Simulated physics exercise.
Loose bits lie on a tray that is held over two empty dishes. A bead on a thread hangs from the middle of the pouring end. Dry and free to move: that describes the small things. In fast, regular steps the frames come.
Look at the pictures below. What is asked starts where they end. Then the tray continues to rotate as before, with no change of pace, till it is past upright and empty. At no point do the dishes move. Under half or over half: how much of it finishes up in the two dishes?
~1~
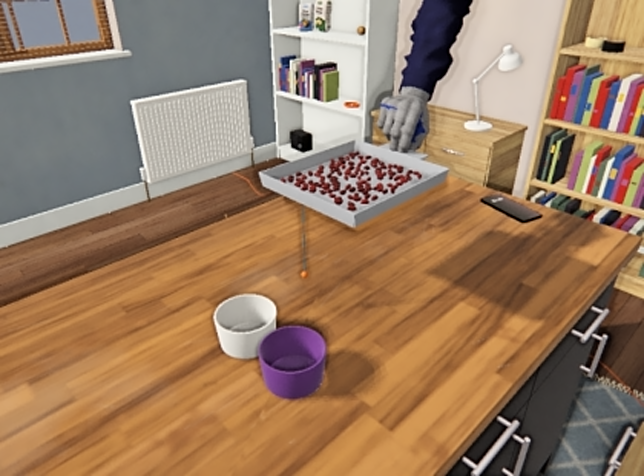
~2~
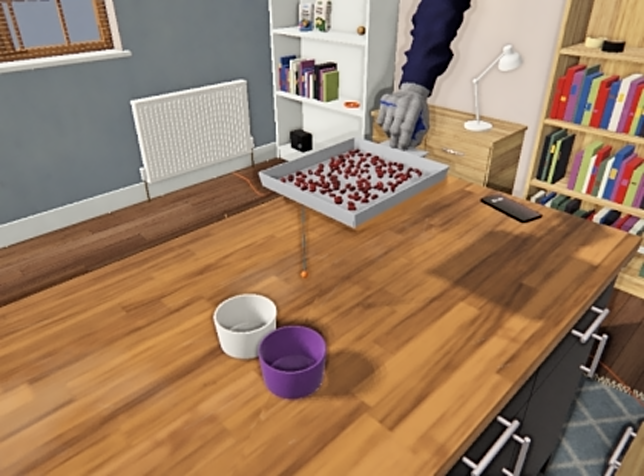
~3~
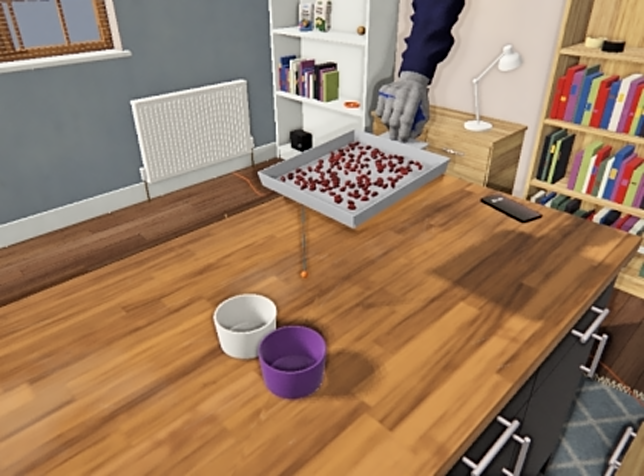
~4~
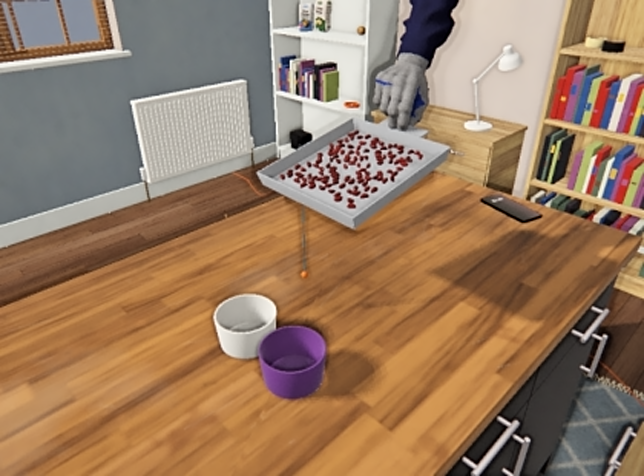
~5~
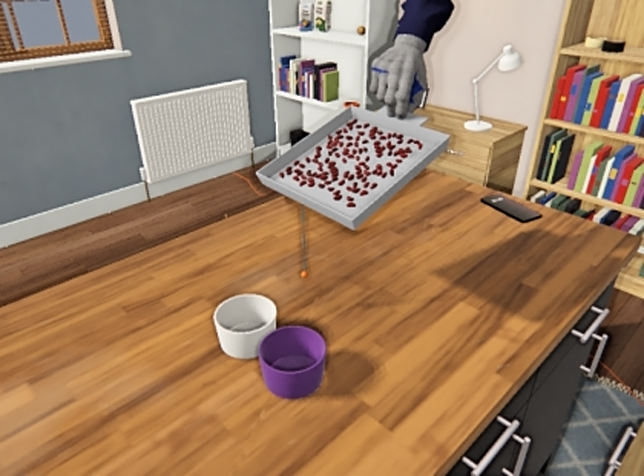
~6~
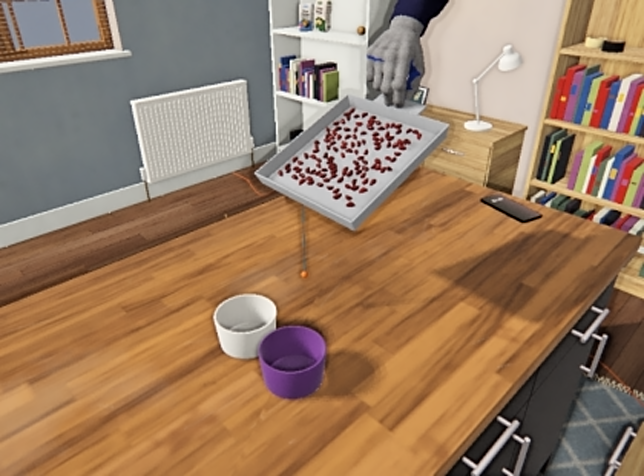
Compared with the spill, the catch will be smaller.
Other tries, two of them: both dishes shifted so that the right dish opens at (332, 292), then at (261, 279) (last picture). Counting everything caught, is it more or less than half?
At place one a lesser share; at place two a lesser share.
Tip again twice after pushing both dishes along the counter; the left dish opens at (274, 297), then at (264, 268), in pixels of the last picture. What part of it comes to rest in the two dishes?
70 and 30 %.
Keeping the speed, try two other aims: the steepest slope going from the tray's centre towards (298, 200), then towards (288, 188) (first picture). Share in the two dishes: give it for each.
The first try would leave around 10 per cent there, the second around 0 per cent.
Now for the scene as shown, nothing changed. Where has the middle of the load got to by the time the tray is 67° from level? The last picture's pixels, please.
Somewhere around pixel (311, 194) in the last picture.
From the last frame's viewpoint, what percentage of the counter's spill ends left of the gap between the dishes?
Close to 30 %.
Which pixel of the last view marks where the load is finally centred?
Near (289, 336).
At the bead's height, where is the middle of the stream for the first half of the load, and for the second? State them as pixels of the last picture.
I'd put it at roughly (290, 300), and after that at roughly (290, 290).
Just after the last frame, tray tipped steeply; almost all on the tray; just a few in the air.
A moment on, tray tipped past a quarter turn; the larger part on the tray; about a tenth in the right dish; just a few in the left dish; about a tenth outside both; just a few in the air.
Further on, tray tipped past a quarter turn; about a tenth in the right dish; about a tenth in the left dish; the larger part outside both.
When it is over, tray tipped past a quarter turn; about a tenth in the right dish; about a tenth in the left dish; the larger part outside both.
